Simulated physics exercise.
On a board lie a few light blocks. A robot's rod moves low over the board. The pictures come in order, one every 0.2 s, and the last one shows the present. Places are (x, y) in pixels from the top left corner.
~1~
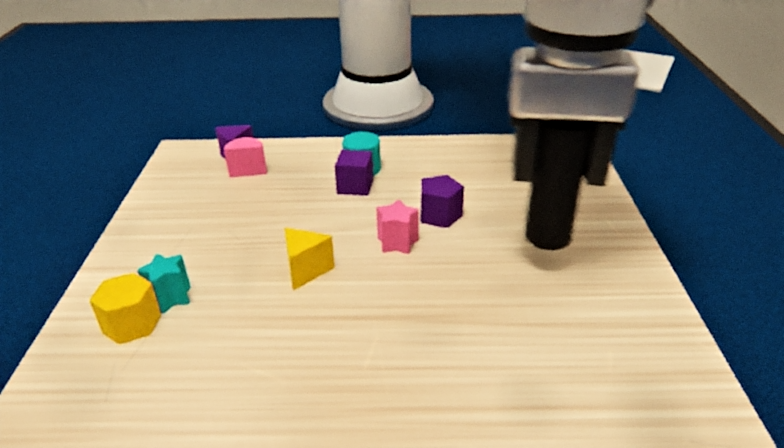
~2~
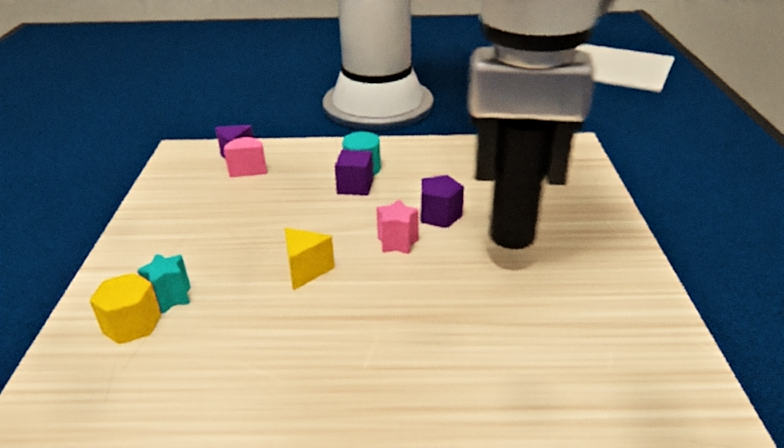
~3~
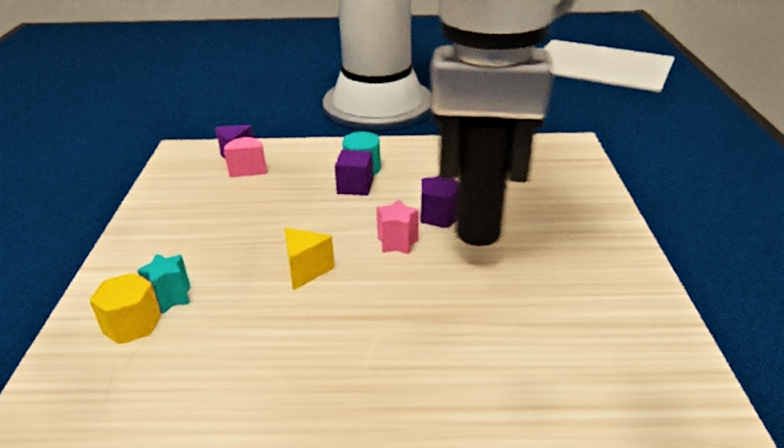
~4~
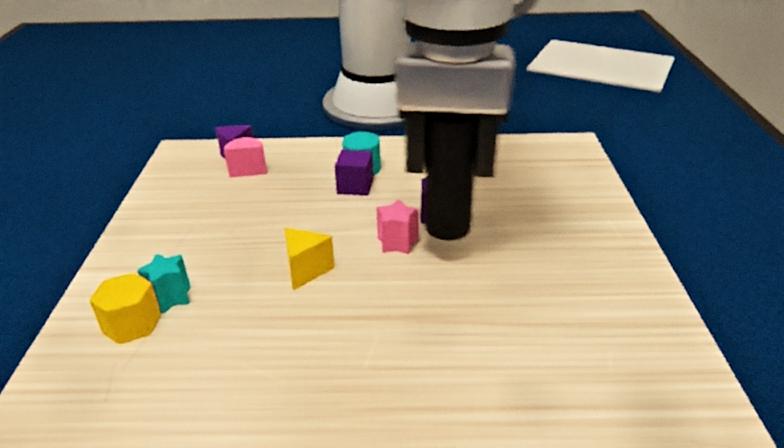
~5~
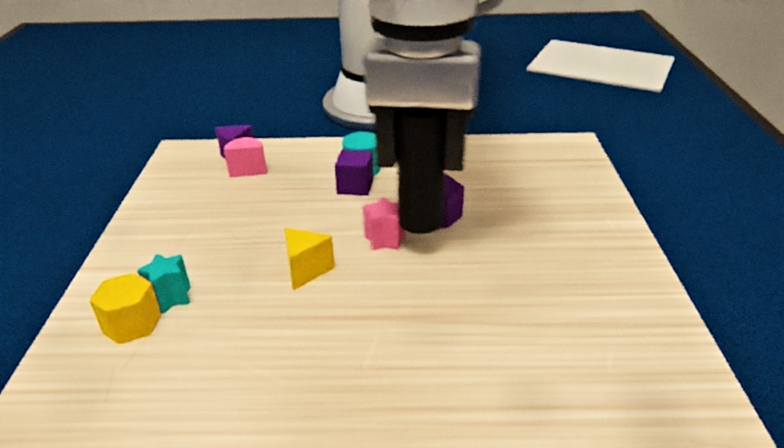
The robot's rod moves left across the board and nudges the pink star block left.
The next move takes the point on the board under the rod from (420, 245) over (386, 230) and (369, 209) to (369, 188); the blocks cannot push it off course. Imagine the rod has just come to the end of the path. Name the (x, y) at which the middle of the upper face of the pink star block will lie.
Its top middle: (335, 189).
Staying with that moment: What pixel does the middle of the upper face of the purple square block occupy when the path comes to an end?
My estimate: (344, 147).
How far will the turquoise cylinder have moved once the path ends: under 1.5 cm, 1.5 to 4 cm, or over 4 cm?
Overall it shifts between 1.5 and 4 cm.
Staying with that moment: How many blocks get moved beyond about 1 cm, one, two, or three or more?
Blocks moved: Three or more.
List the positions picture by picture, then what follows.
In the first frame, rod tip (548, 237); block tops, purple square block (353, 158); turquoise cylinder (361, 140); pink star block (397, 211); purple pentagonal block (441, 185).
In the second frame, rod (512, 236); blocks unchanged.
In the third frame, rod (479, 233); blocks unchanged.
In the fourth frame, rod (448, 228); blocks unchanged.
In the fifth frame, rod (421, 222); purple square block (353, 158); turquoise cylinder (361, 140); pink star block (384, 208); purple pentagonal block partly hidden.
One third of the way, rod (385, 207); pink star block (349, 196).
Two thirds of the way, rod (368, 186); pink star block (335, 189), turned 45° anticlockwise.
At the end, rod (368, 166); purple square block (344, 147), turned 50° anticlockwise; turquoise cylinder (353, 128); pink star block (335, 189), turned 45° anticlockwise; purple pentagonal block in place.
